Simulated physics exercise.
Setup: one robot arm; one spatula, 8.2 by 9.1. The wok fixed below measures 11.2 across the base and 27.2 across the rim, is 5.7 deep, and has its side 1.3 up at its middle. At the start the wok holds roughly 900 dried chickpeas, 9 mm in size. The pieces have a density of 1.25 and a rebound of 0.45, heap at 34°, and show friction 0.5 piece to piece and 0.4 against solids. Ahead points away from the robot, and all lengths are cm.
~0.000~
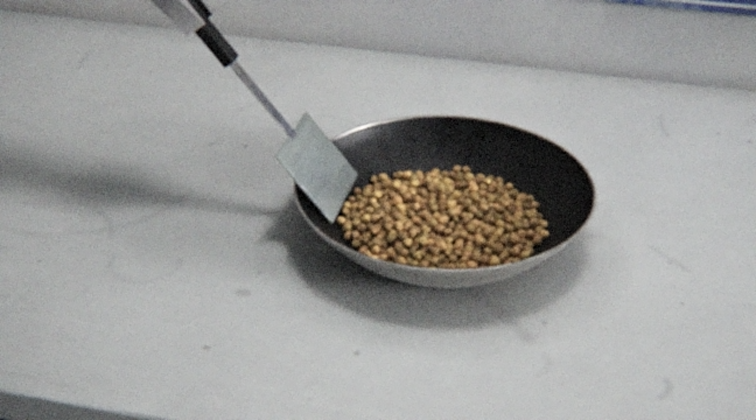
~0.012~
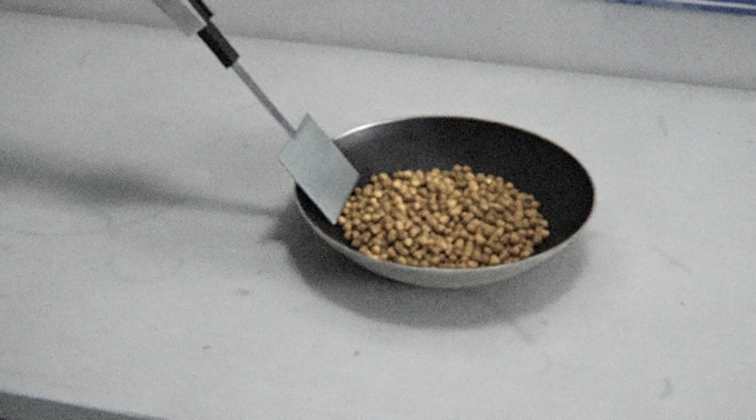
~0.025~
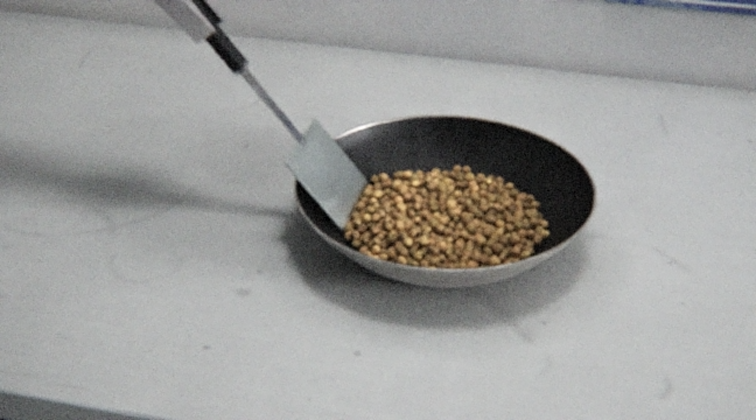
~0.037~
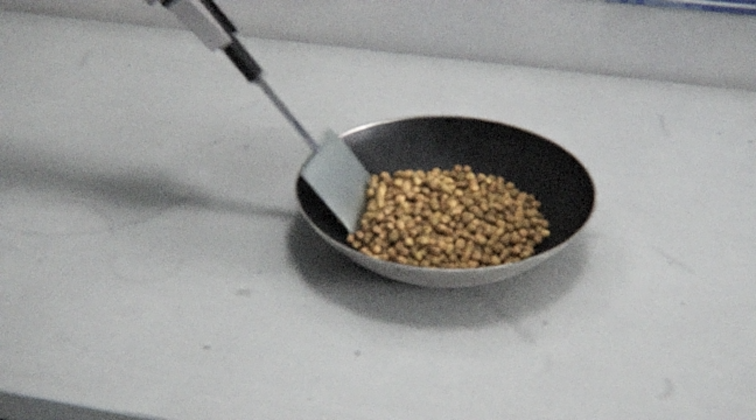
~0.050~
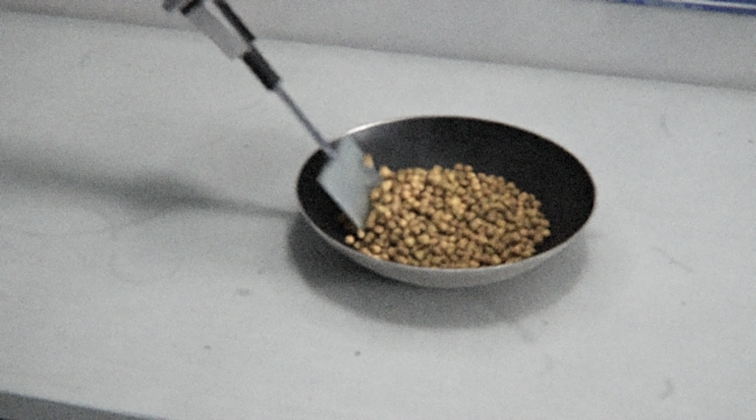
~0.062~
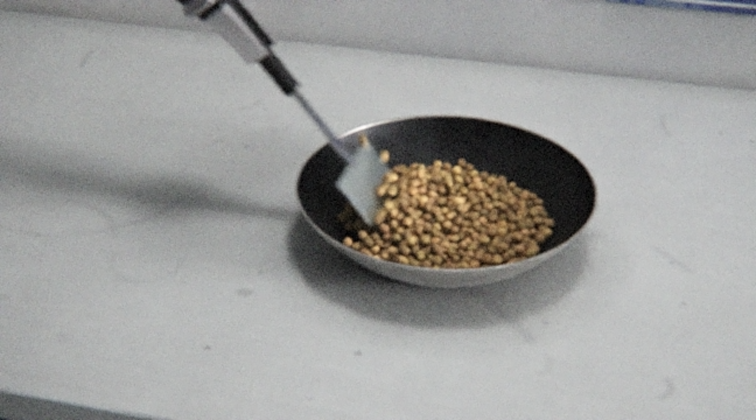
On a pale gray tabletop, a flat metal spatula rested at the left side of a dark pan of small brown beans, then slid a short way right into the pile, nudging some beans up.
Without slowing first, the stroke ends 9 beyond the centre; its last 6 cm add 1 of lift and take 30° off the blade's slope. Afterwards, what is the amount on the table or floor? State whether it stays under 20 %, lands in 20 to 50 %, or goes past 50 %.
It lands in 20 to 50 %.
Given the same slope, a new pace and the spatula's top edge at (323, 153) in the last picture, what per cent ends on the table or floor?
Expect about 15 per cent there.
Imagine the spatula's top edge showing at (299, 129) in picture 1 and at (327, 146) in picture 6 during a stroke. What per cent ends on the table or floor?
About 10 per cent.
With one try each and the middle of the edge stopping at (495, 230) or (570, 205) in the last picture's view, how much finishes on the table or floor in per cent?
Roughly 0 and 45 per cent.
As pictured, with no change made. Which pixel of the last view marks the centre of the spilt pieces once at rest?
(734, 283), roughly.
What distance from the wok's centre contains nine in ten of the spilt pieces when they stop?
That works out to near 40 cm.
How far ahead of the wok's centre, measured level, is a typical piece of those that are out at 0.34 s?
Around 20 centimetres ahead.
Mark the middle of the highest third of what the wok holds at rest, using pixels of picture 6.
The centre sits close to (544, 221).
After 0.09 s, sloping 51°, highest piece 13 above the table; 899 in the wok, 1 on the blade or in flight.
After 0.12 s, sloping 44°, highest piece 17 above the table; 898 in the wok, 2 on the blade or in flight.
After 0.34 s, sloping 21°, highest piece 19 above the table; 620 in the wok, 87 on the table or floor, 193 on the blade or in flight.
After 1.39 s, sloping 21°, highest piece 6 above the table; 620 in the wok, 280 on the table or floor.
At rest, 620 in the wok, 280 on the table or floor. That is 31 % on the table or floor.
